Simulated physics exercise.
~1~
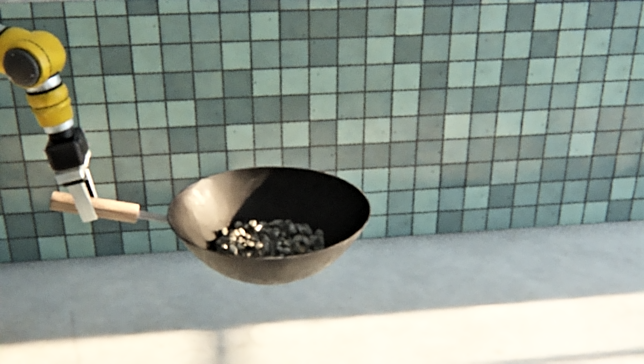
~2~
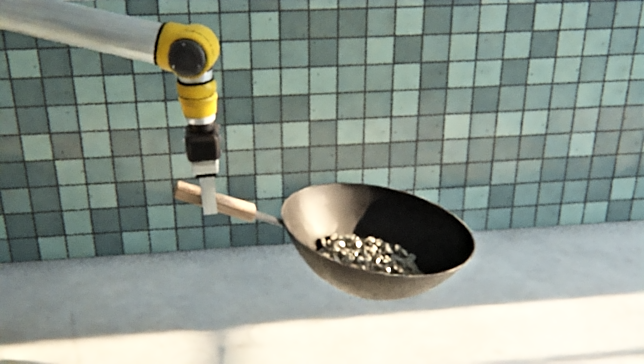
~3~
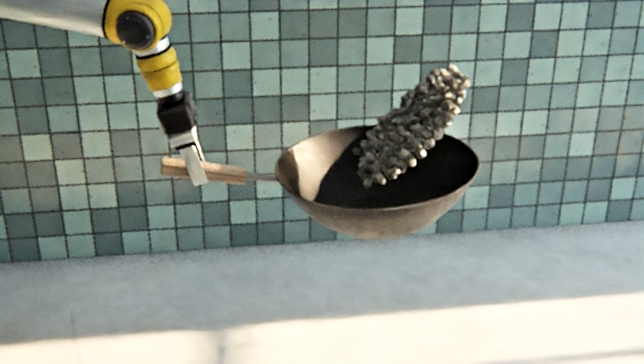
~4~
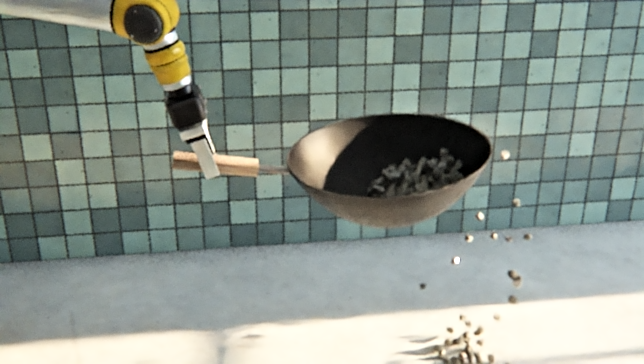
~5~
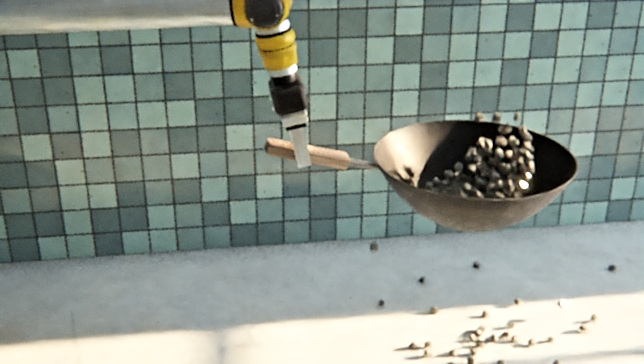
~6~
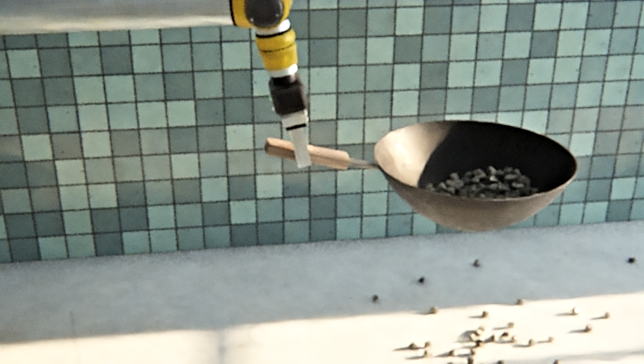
A wok of small pebbles swinging and tossing its load in a robot arm's grip, spilling some onto the table, then holding still.
